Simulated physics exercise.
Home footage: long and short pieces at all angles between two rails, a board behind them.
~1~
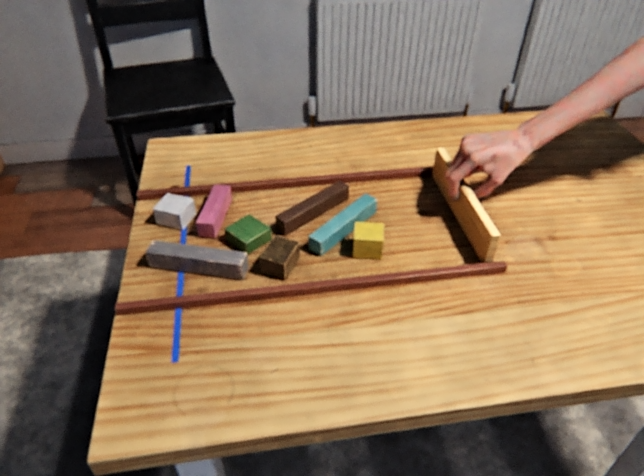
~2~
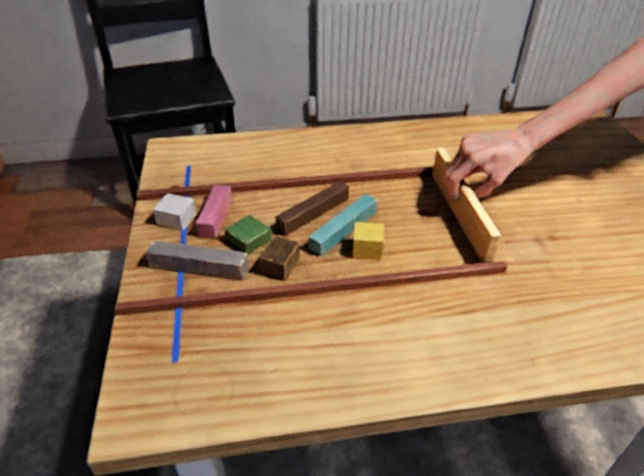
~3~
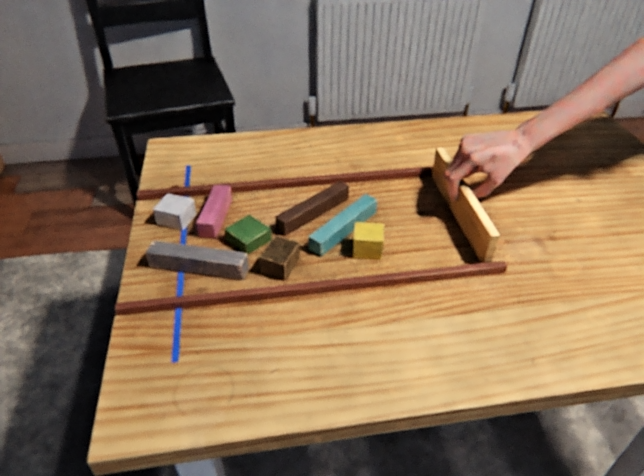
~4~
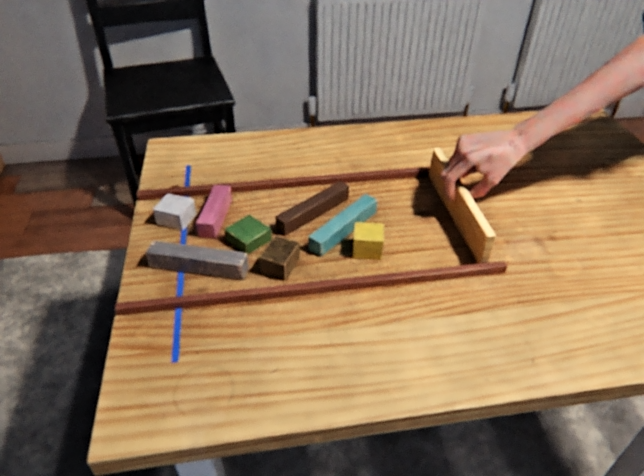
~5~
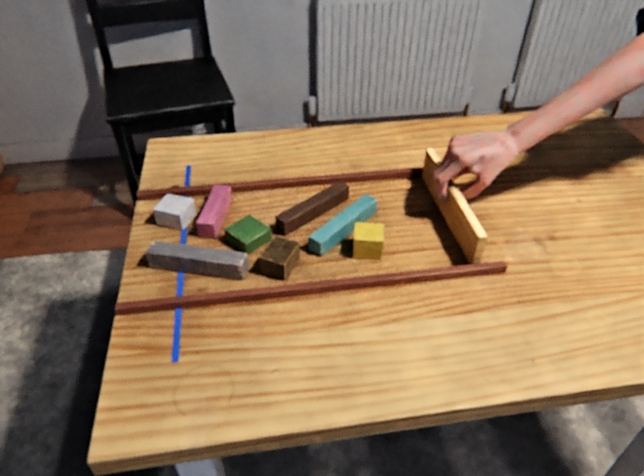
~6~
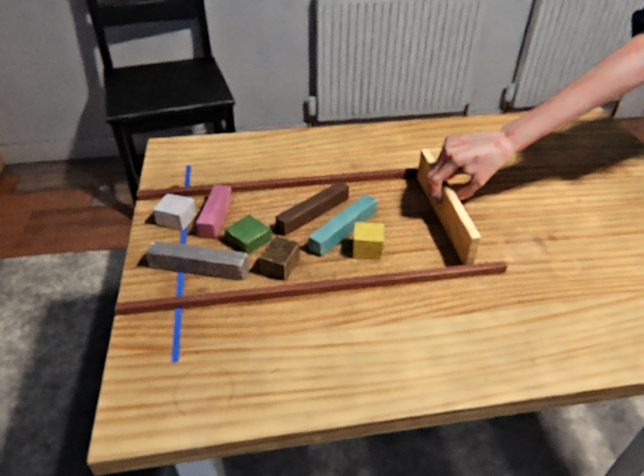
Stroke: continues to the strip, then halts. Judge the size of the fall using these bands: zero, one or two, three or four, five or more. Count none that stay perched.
Three or four come down.
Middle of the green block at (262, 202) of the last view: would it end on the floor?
From that start it hangs on.
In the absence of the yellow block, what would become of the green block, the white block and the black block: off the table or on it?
Green block: Is still there; white block: Is gone; black block: Is still there.
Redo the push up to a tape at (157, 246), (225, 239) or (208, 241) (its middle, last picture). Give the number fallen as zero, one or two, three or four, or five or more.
In turn: More than four; none; just one or two.
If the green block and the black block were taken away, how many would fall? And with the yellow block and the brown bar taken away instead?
The counts: 2 and 1.
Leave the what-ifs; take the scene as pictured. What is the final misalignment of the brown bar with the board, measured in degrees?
I'd estimate about 25 degrees.
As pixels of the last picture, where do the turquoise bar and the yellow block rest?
The turquoise bar ends at (155, 239) and the yellow block at (164, 264).
A little later, none off yet; white block at rest near (175, 212); grey bar at rest near (198, 260); pink bar at rest near (215, 211).
When it is over, the number that fall off is three or four; down, green block, grey bar and white block.
